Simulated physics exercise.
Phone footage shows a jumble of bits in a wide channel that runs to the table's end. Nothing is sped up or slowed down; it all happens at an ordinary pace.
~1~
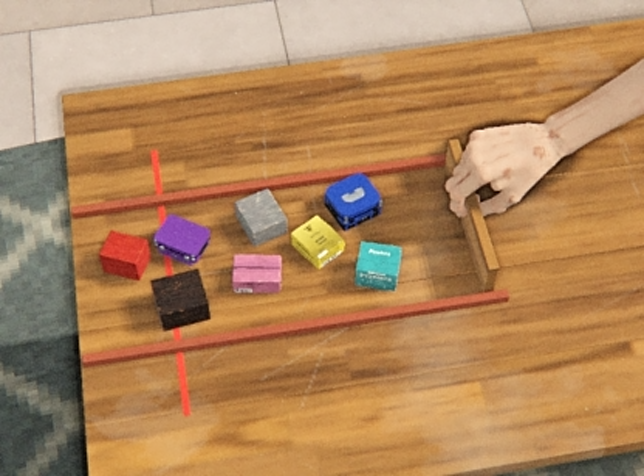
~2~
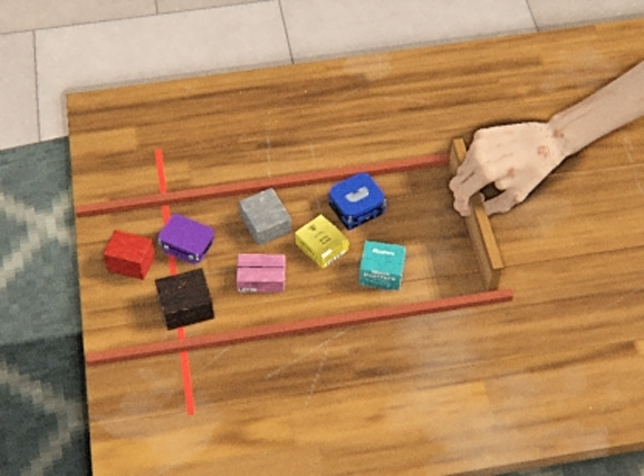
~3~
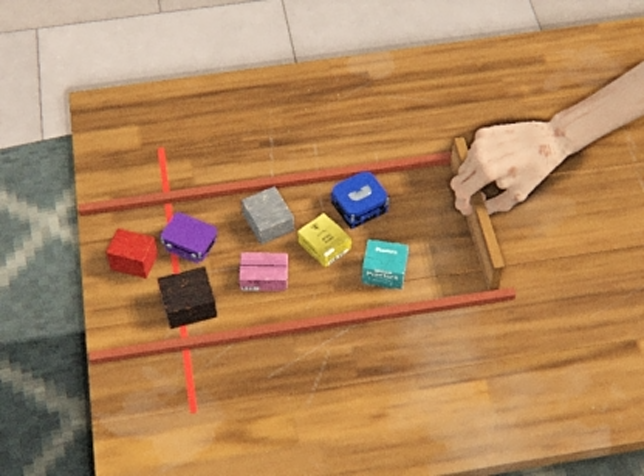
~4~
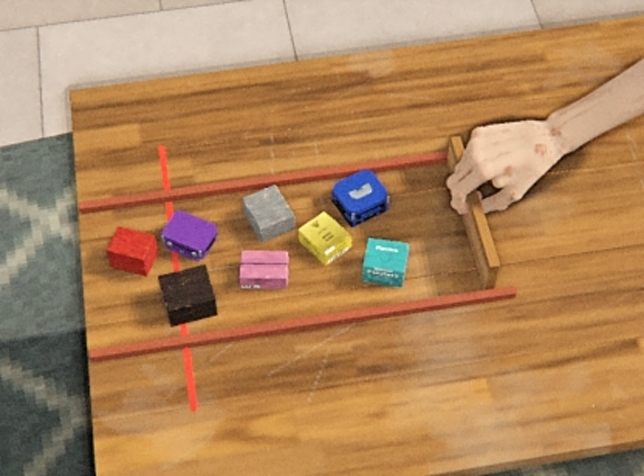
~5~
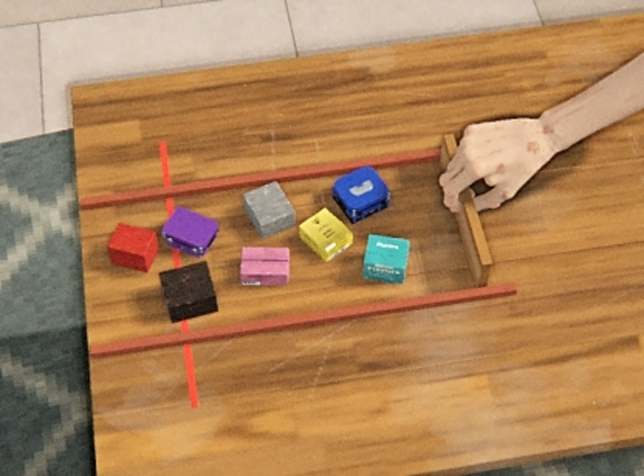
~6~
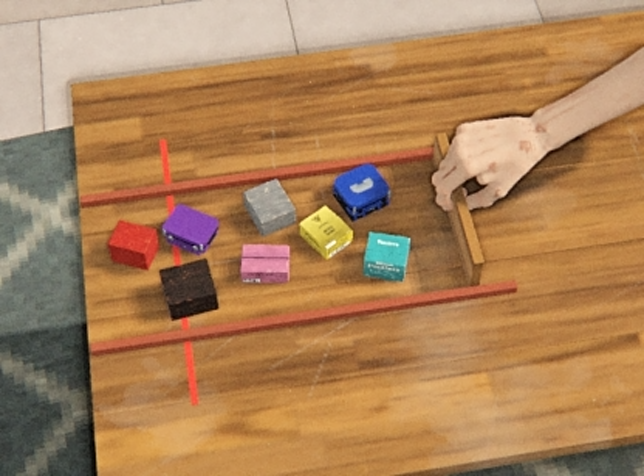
A hand holding an upright wooden board stays nearly still at first at the right end of a channel between two red strips, then slides the board a short way left. The colourful blocks and boxes ahead of it, spread toward a red tape line, remain in place, untouched.
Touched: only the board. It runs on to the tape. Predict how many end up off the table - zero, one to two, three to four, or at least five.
The fallen count comes to one or two.
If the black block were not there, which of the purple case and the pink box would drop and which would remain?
The purple case ends up below while the pink box stays up top.
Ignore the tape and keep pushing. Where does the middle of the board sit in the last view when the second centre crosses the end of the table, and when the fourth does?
Its centre point is roughly (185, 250) and later (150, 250).
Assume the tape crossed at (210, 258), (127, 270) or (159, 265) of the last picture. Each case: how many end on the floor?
Try 1: 0; try 2: 5; try 3: 2.
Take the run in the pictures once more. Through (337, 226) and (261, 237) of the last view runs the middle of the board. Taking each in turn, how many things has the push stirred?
At the first spot 4, then 8.
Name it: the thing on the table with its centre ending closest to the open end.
Answer: The black block.
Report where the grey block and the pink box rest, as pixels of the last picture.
Around (108, 226), then around (124, 276).
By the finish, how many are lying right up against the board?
Well, it touches 3.
Soon after, none off yet; red block at rest near (134, 245); black block at rest near (189, 290); purple case at rest near (192, 231).
After that, none off yet; red block at rest near (134, 245); black block moving near (185, 291); purple case displaced a little near (176, 232).
And then, none off yet; red block displaced about its own width near (101, 261); black block displaced about its own width near (148, 304); purple case displaced well along near (101, 232).
In the end, the number that fall off is one or two; gone, purple case and red block.
